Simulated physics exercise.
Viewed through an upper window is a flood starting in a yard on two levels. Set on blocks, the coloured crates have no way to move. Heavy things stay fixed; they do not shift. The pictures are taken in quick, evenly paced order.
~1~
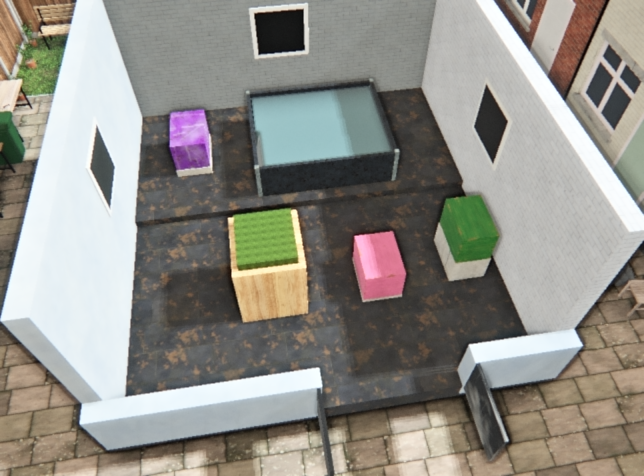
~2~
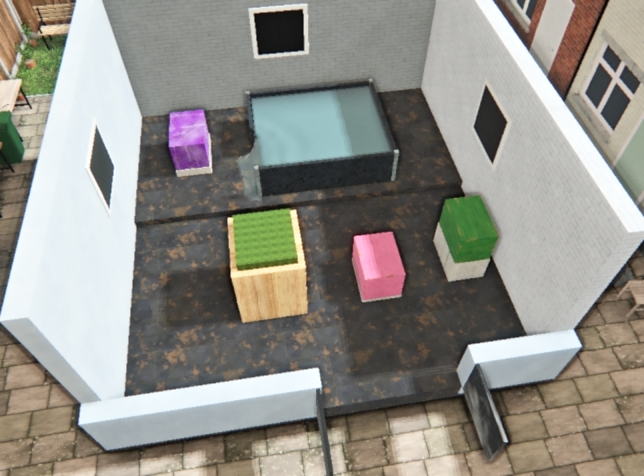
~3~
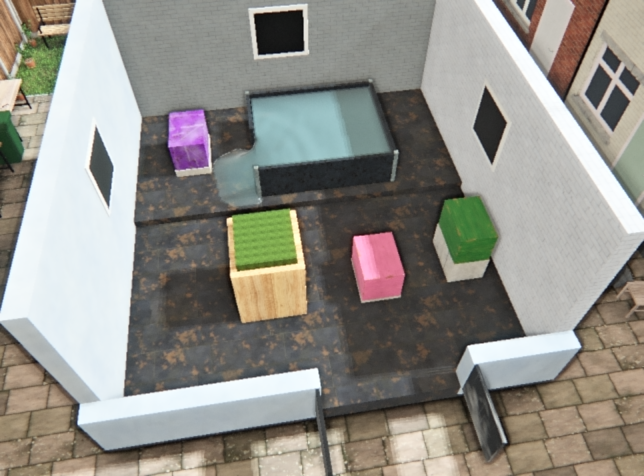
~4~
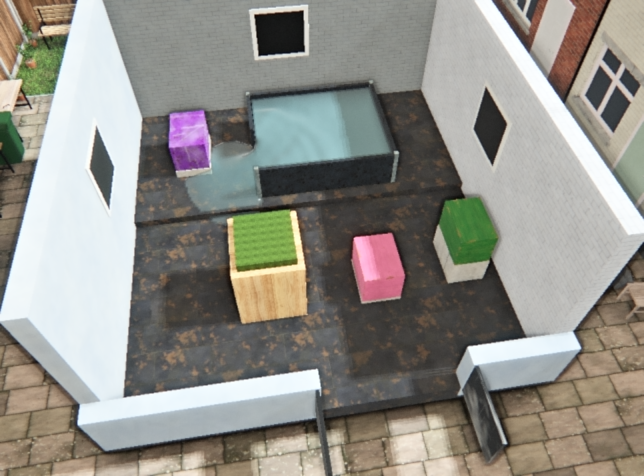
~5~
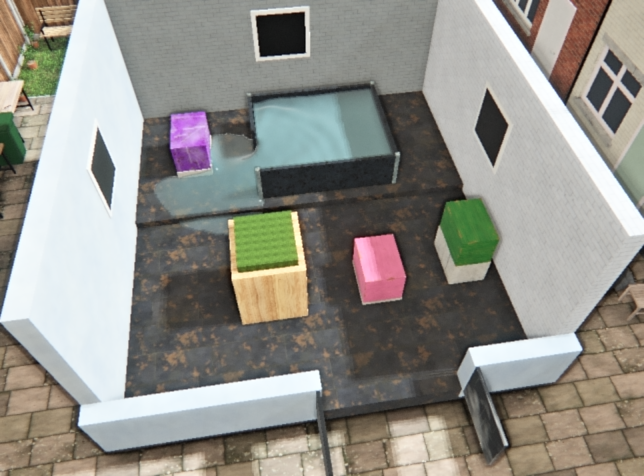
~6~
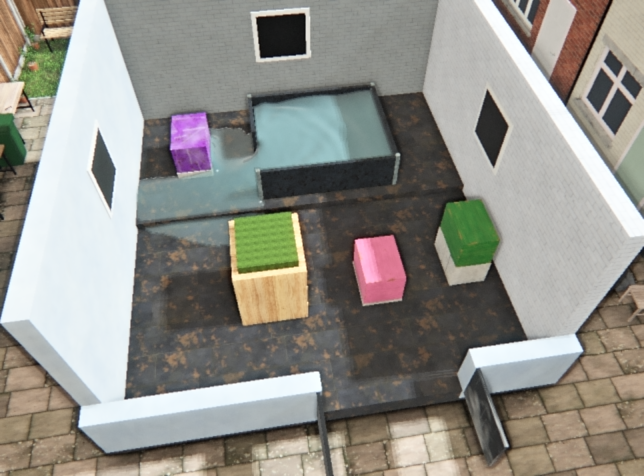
Water tank in a walled yard leaking from its left side, water spreading past the purple crate and onto the lower level.
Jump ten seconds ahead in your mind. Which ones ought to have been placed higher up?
In the end: The green crate stays dry; the purple crate gets soaked; the pink crate gets soaked.
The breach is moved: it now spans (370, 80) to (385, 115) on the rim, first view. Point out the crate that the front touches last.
Answer: The purple crate.
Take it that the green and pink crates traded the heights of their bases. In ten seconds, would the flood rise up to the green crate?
Note: Green crate is flooded.
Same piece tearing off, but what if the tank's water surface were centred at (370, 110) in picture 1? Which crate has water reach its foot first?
It is the purple one.
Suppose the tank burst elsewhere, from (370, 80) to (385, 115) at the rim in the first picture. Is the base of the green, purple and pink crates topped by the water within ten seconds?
Here goes: Green crate - left alone; purple crate - left alone; pink crate - hit.
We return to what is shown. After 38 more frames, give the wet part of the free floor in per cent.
My guess is around 75 in a hundred.
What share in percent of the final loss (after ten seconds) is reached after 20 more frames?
Around 0 %.
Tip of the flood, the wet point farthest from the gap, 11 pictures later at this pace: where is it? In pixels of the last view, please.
I'd say around (123, 424).
A moment on, water covers 20 % of the floor; the green crate not reached, the purple crate water round its plinth, the pink crate not reached.
Next, water covers 35 % of the floor; the green crate not reached, the purple crate water round its plinth, the pink crate not reached.
Then, water covers 50 % of the floor; the green crate not reached, the purple crate water round its plinth, the pink crate not reached.
Later, water covers 75 % of the floor; the green crate water round its plinth, the purple crate water round its plinth, the pink crate water round its plinth.
In the end, water covers 100 % of the floor; the green crate stayed above the water, the purple crate was topped, the pink crate was topped.
